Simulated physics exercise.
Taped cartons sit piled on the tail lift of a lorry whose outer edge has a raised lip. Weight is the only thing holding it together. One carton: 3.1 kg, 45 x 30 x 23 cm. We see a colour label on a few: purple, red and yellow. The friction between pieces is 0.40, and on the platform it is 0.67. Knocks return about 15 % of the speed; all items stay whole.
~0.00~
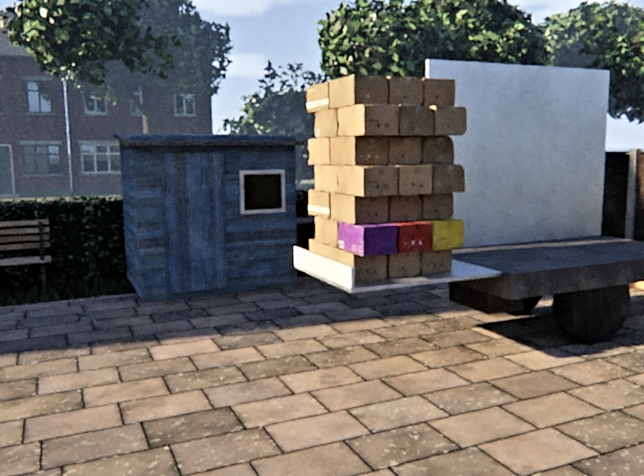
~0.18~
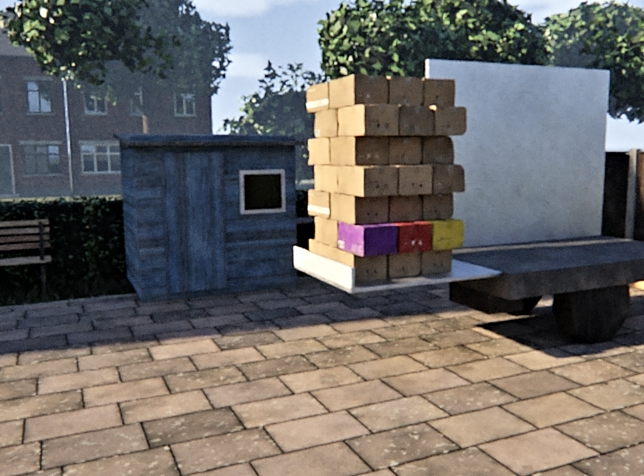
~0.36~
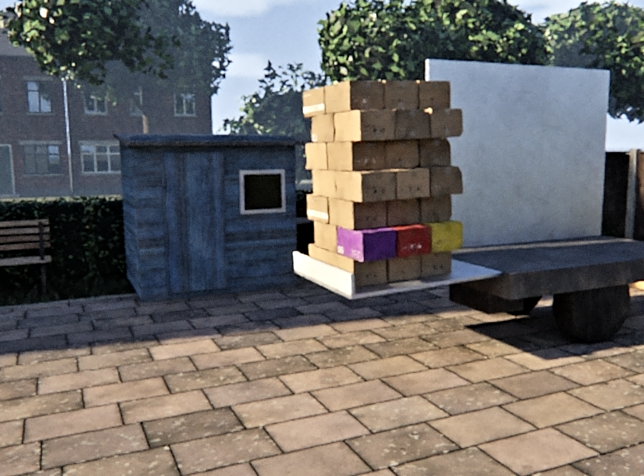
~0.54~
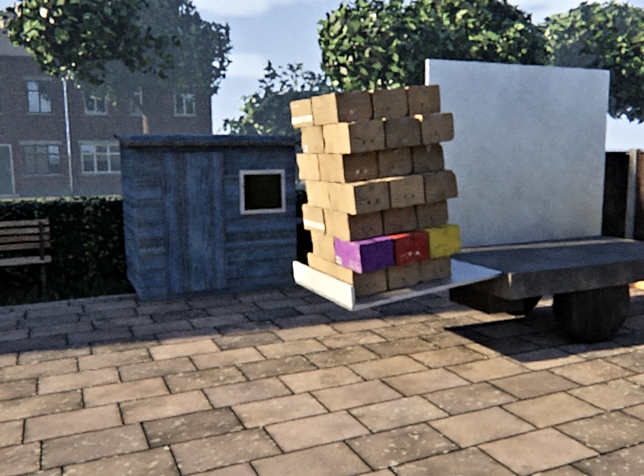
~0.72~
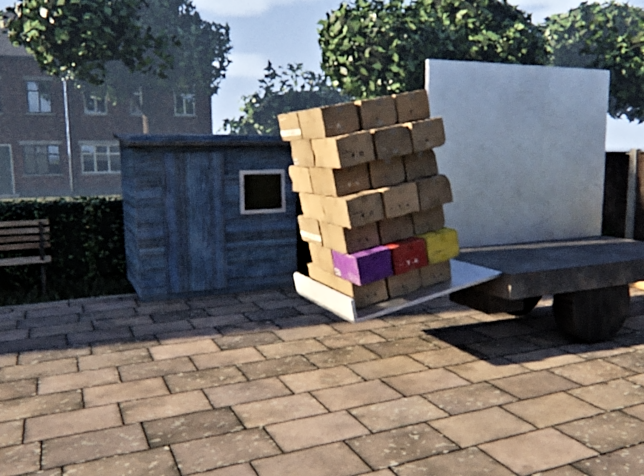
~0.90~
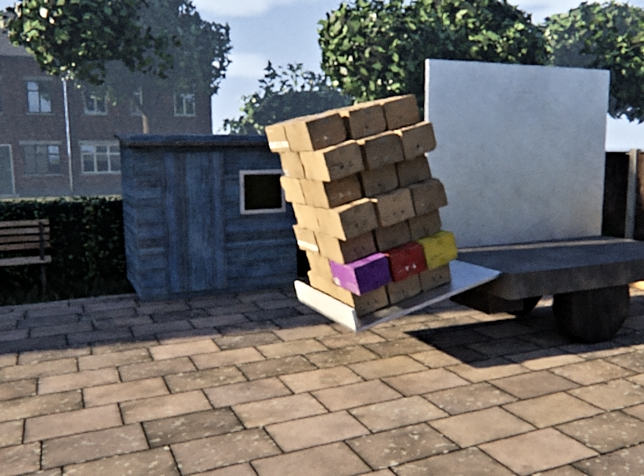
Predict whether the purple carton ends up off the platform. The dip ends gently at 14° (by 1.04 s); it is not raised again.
The purple carton ends up off it.
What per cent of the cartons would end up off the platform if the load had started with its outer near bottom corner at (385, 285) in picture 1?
With that placement, 50 in a hundred.
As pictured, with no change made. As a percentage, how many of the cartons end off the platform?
Estimate: About 70% of them.
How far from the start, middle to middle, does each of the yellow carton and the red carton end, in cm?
Net shift, middle to middle: Yellow 20 cm, red 30 cm.
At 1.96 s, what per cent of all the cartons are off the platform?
It's 70 percent at that point.
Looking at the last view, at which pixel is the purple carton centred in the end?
Near (299, 362).
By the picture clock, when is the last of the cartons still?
Close to 4.0 seconds, I'd say.
After 1.20 s, slope 14°; 4 of the 42 cartons off the platform; purple carton leaning 14°; yellow carton leaning 10°.
After 1.54 s, slope 14°; 17 of the 42 cartons off the platform; purple carton leaning 41°; yellow carton leaning 35°.
After 1.96 s, slope 14°; 30 of the 42 cartons off the platform; purple carton on its side; red carton leaning 29°.
At rest (4.4 s), slope 14°; 29 of the 42 cartons off the platform; purple carton on its side; red carton leaning 27°; yellow carton shifted 29 mm. As the last picture would show them, middles, purple carton near (299, 362), red carton near (378, 265).
